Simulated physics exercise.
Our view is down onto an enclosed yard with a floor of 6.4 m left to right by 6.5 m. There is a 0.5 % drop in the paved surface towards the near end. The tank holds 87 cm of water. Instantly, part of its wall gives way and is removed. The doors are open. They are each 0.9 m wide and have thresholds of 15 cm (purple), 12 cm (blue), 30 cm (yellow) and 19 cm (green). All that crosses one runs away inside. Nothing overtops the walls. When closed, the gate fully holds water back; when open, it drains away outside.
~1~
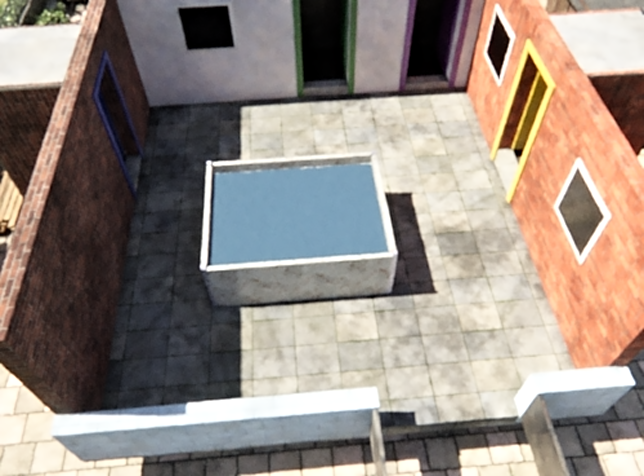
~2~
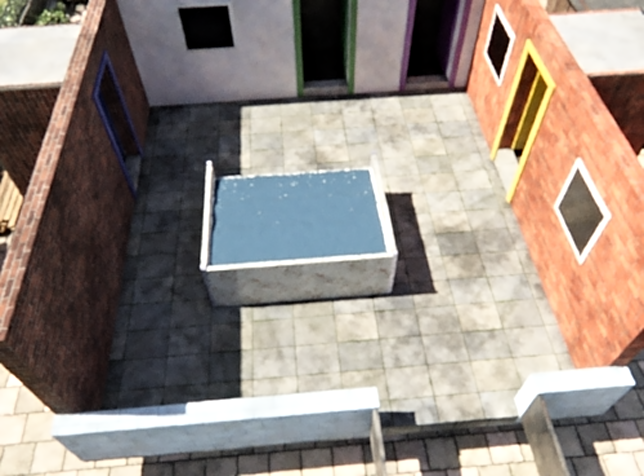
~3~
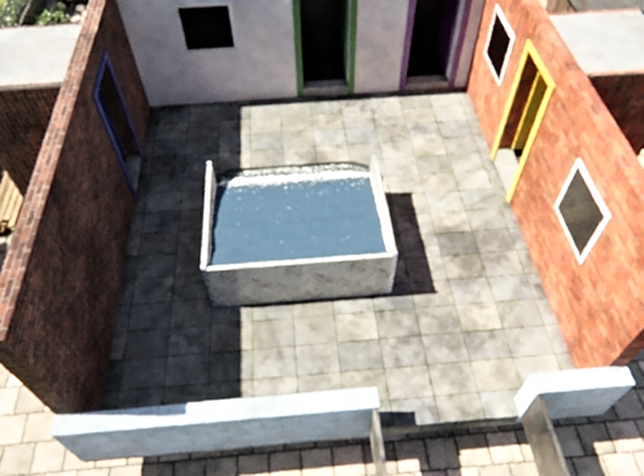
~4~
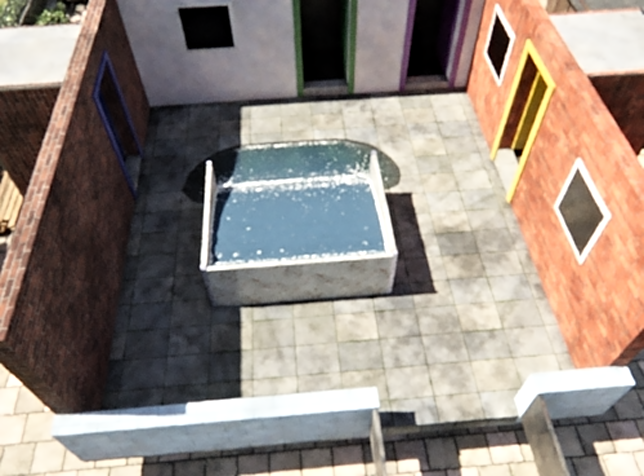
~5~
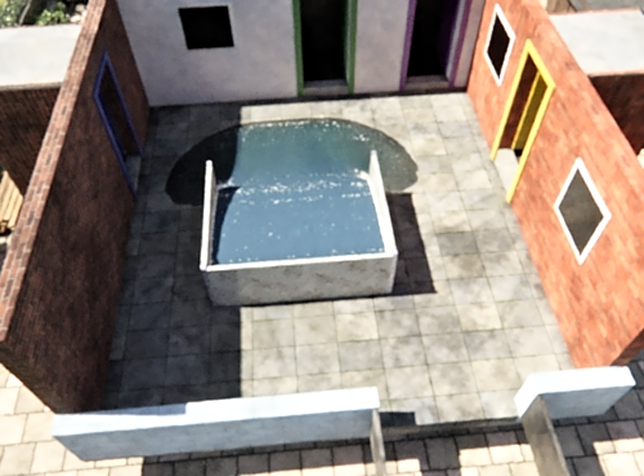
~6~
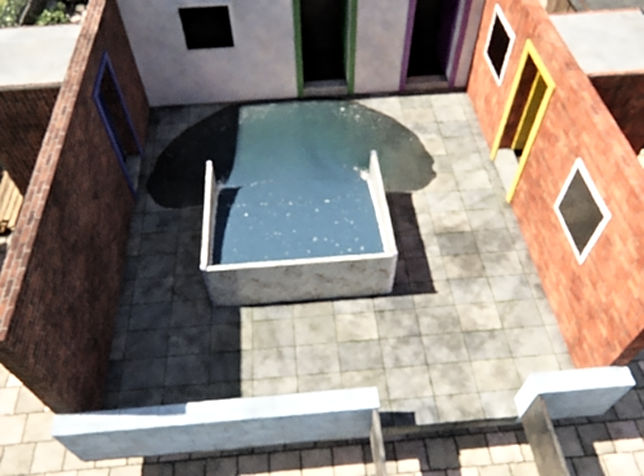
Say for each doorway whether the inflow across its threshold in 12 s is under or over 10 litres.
In order: For the purple door I'd say above the limit, for the blue door I'd say above the limit, for the yellow door I'd say within the limit, for the green door I'd say above the limit.
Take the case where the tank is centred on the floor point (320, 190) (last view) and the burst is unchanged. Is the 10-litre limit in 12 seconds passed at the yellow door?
With that change, the limit at the yellow door is not exceeded.
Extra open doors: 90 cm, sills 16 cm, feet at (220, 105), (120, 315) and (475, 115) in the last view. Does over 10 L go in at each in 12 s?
Check each in turn: The first succeeds, the second fails, the third succeeds.
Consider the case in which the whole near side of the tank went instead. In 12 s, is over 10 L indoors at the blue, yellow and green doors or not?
Blue falls short; yellow falls short; green falls short.
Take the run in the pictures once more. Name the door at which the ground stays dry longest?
It's the yellow door that comes last.
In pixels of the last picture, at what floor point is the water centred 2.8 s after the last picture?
Around (298, 157).
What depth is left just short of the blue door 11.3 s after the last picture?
6.0 cm or so.
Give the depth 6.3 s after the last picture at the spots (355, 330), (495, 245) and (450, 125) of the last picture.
5, 8 and 12 cm.
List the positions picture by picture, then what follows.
The first picture shows still water, 87 cm deep, in the tank at (296, 210).
In the second picture, the front is at a hidden place, 1.4 m from the gap on the tank's far side; 0.7 m2 of floor is under water; 87 cm left at the back of the tank.
In the third picture, the front is at a hidden place, 1.5 m from the gap on the tank's far side; 2.0 m2 of floor is under water; 86 cm left at the back of the tank.
In the fourth picture, water pours out on the tank's far side and has run 1.9 m, to (194, 176); typically 14 cm deep outside, 79 cm at the tank's back.
In the fifth picture, the front is at (181, 163), 2.3 m from the gap on the tank's far side; 7.2 m2 of floor is under water; 74 cm left at the back of the tank.
In the sixth picture, the front is at (238, 106), 2.8 m from the gap on the tank's far side; 10.4 m2 of floor is under water; 73 cm left at the back of the tank.
Then, 0.7 s after the last picture water covers 40 % of the floor and is deepest (52 cm) near (277, 106); purple door 14 cm at the sill, 0 L in, blue door 7 cm at the sill, 0 L in, yellow door not reached, green door 47 cm at the sill, 100 L in.
Then, 1.5 s after the last picture water covers 40 % of the floor and is deepest (56 cm) near (151, 108); purple door 20 cm at the sill, 3 L in, blue door 8 cm at the sill, 0 L in, yellow door 1 cm at the sill, 0 L in, green door 41 cm at the sill, 244 L in.
Then, 2.8 s after the last picture water covers 60 % of the floor and is deepest (34 cm) near (462, 89); purple door 20 cm at the sill, 30 L in, blue door 17 cm at the sill, 12 L in, yellow door 10 cm at the sill, 0 L in, green door 21 cm at the sill, 325 L in.
Then, 6.3 s after the last picture water covers 95 % of the floor and is deepest (20 cm) near (452, 376); purple door 12 cm at the sill, 67 L in, blue door 9 cm at the sill, 29 L in, yellow door 11 cm at the sill, 0 L in, green door 8 cm at the sill, 329 L in.
Then, 11.3 s after the last picture water covers 100 % of the floor and is deepest (12 cm) near (481, 194); purple door 4 cm at the sill, 68 L in, blue door 6 cm at the sill, 29 L in, yellow door 11 cm at the sill, 0 L in, green door 4 cm at the sill, 329 L in.
